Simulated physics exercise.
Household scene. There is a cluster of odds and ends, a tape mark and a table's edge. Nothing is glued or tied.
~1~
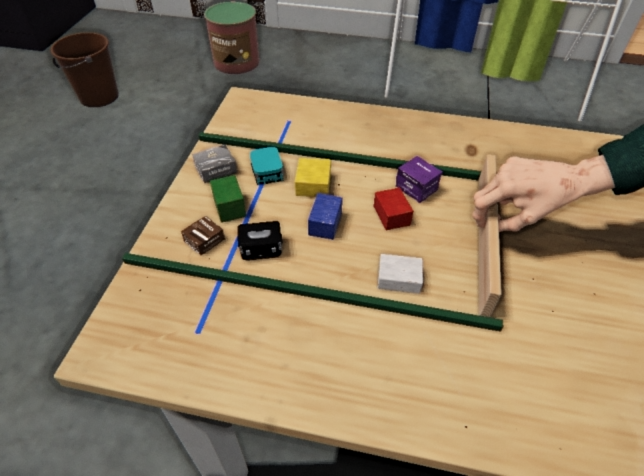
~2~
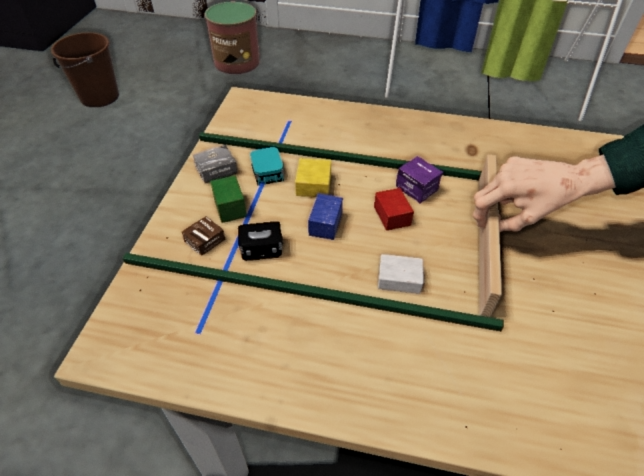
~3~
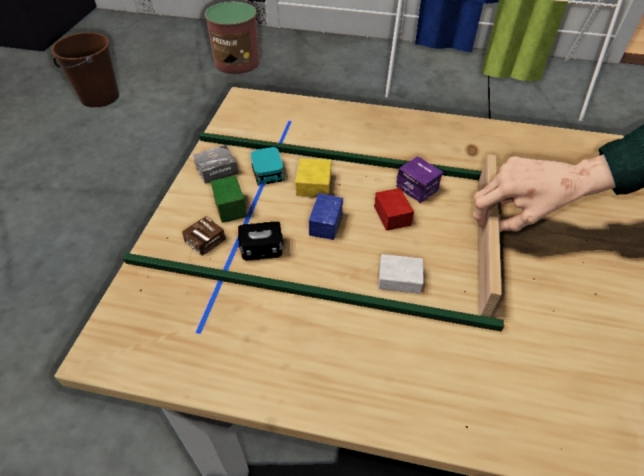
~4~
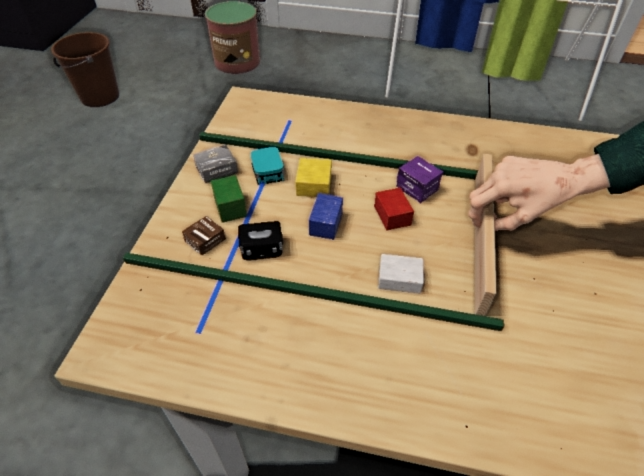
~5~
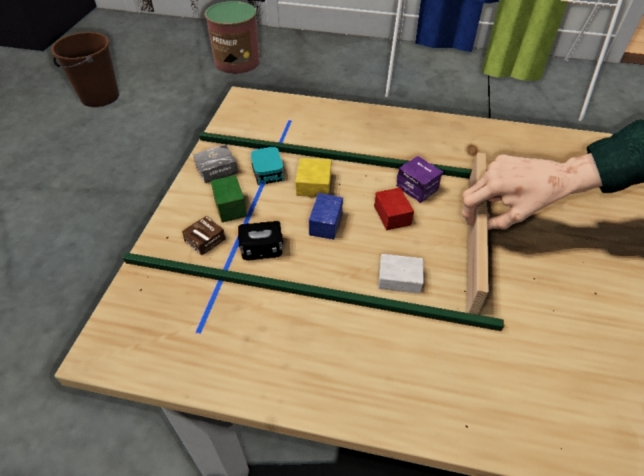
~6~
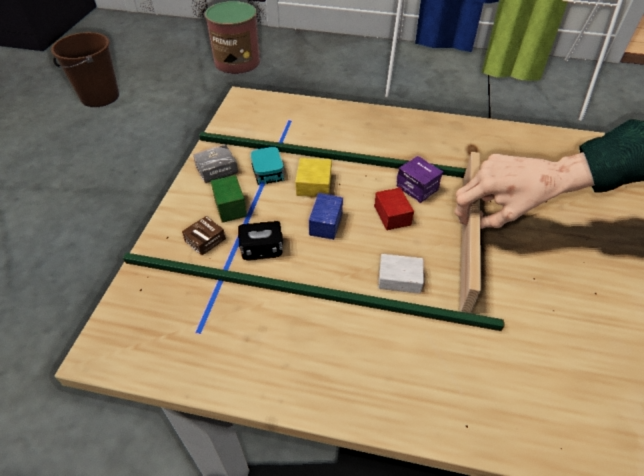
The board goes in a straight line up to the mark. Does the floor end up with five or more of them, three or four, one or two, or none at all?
The floor ends up with one or two.
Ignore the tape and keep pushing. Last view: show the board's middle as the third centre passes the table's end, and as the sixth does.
First roughly (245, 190), later roughly (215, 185).
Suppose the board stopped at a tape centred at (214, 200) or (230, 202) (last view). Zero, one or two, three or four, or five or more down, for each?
Taking the two places in turn, it's either three or four; either three or four.
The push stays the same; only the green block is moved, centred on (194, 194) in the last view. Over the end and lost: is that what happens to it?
From that start the object is safe.
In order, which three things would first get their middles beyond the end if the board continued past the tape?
Order, earliest first: Grey box, brown box, turquoise case.
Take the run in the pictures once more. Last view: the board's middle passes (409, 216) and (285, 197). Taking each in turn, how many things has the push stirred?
The first number is 3, the next one 10.
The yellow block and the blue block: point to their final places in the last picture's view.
In the last picture the first middle sits at (218, 165) and the other at (226, 206).
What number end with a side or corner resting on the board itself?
4 are in contact with it.
A little later, none off yet; grey box at rest near (216, 164); brown box at rest near (204, 235); green block at rest near (229, 199).
Next, none off yet; grey box moving near (210, 162); brown box at rest near (202, 235); green block at rest near (229, 199).
When it is over, the number that fall off is one or two; down, grey box.
